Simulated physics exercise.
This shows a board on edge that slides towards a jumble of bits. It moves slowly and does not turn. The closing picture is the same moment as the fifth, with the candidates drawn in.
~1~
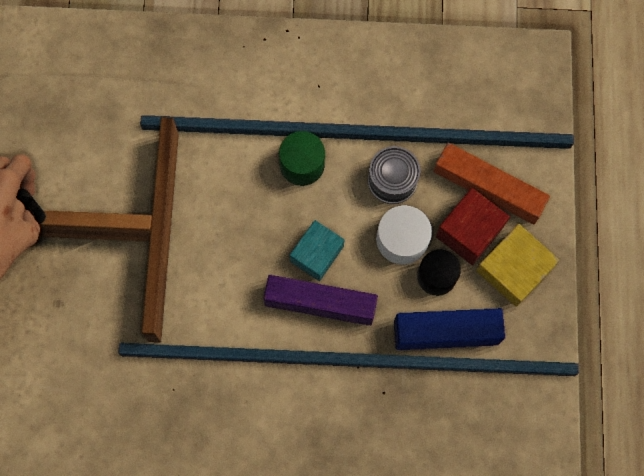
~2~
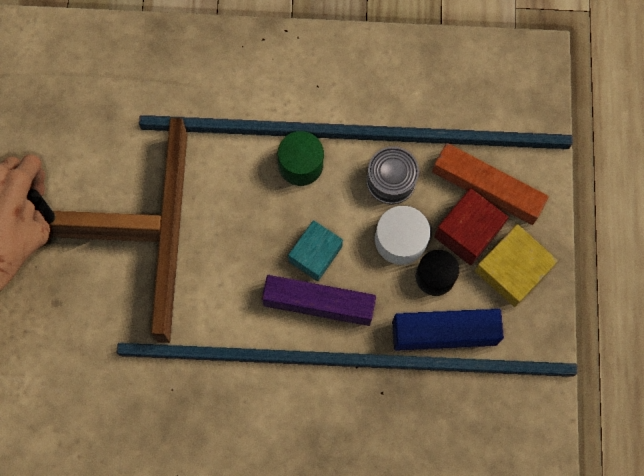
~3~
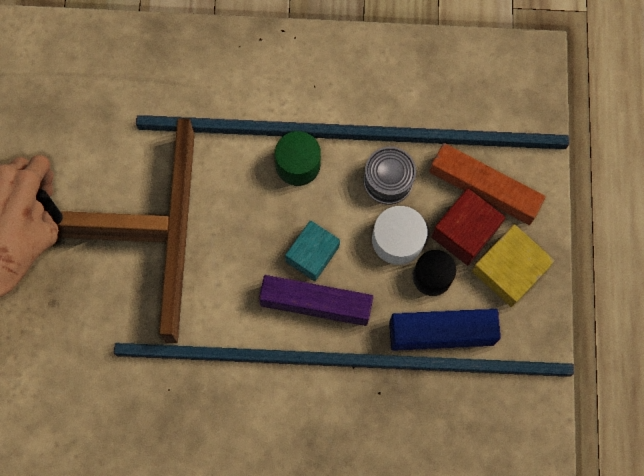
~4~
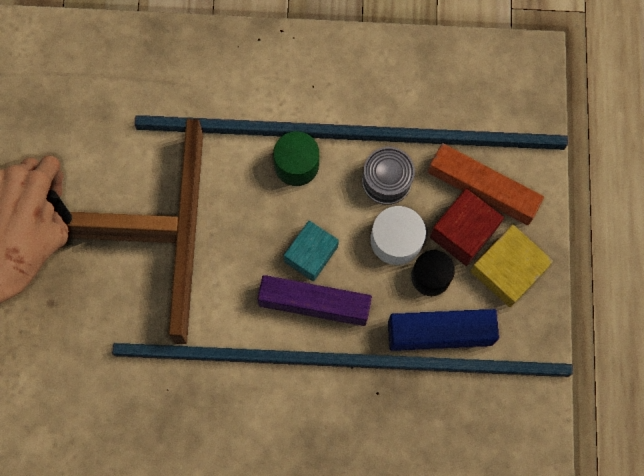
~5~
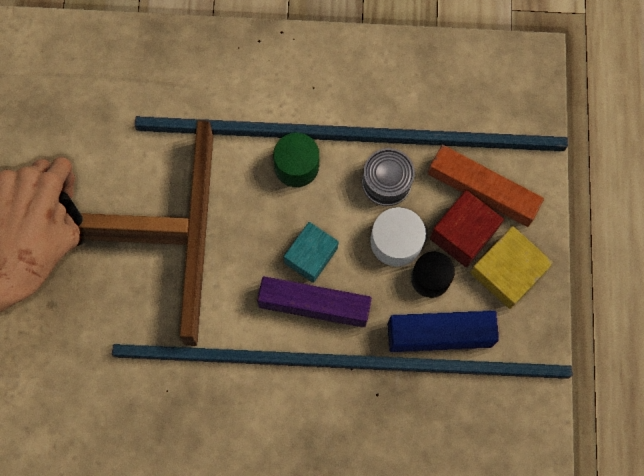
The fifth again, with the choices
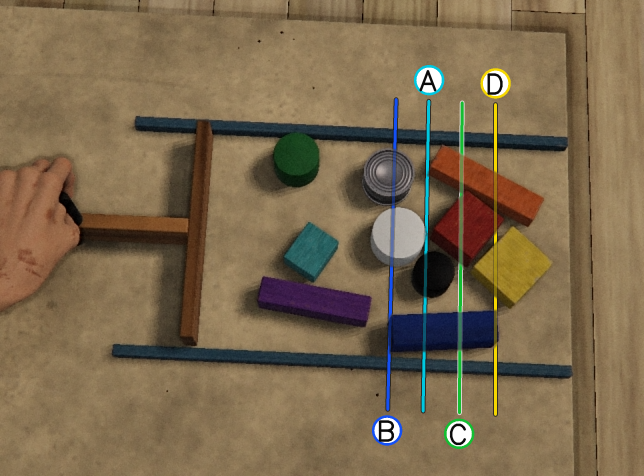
On a worn tabletop, a hand slowly slides an upright board right toward scattered coloured pieces.
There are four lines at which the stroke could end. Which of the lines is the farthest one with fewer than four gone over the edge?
At C, and not beyond.
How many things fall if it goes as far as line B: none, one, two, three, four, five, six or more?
By then, none.
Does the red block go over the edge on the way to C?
Yes.
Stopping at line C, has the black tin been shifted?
Yes.
On the marked copy, A at (426, 250); B at (392, 248); C at (461, 251); D at (496, 253).
Following C. Soon after the start, board (292, 230); blue stick (458, 334); green tin (325, 162).
Later, board (389, 235); blue stick (551, 342); yellow block (547, 279).
In the end, board (461, 238); yellow block over the edge; blue stick over the edge; three fallen.
As for the rest, A is within the limit but short; B is within the limit but short; D drops five.
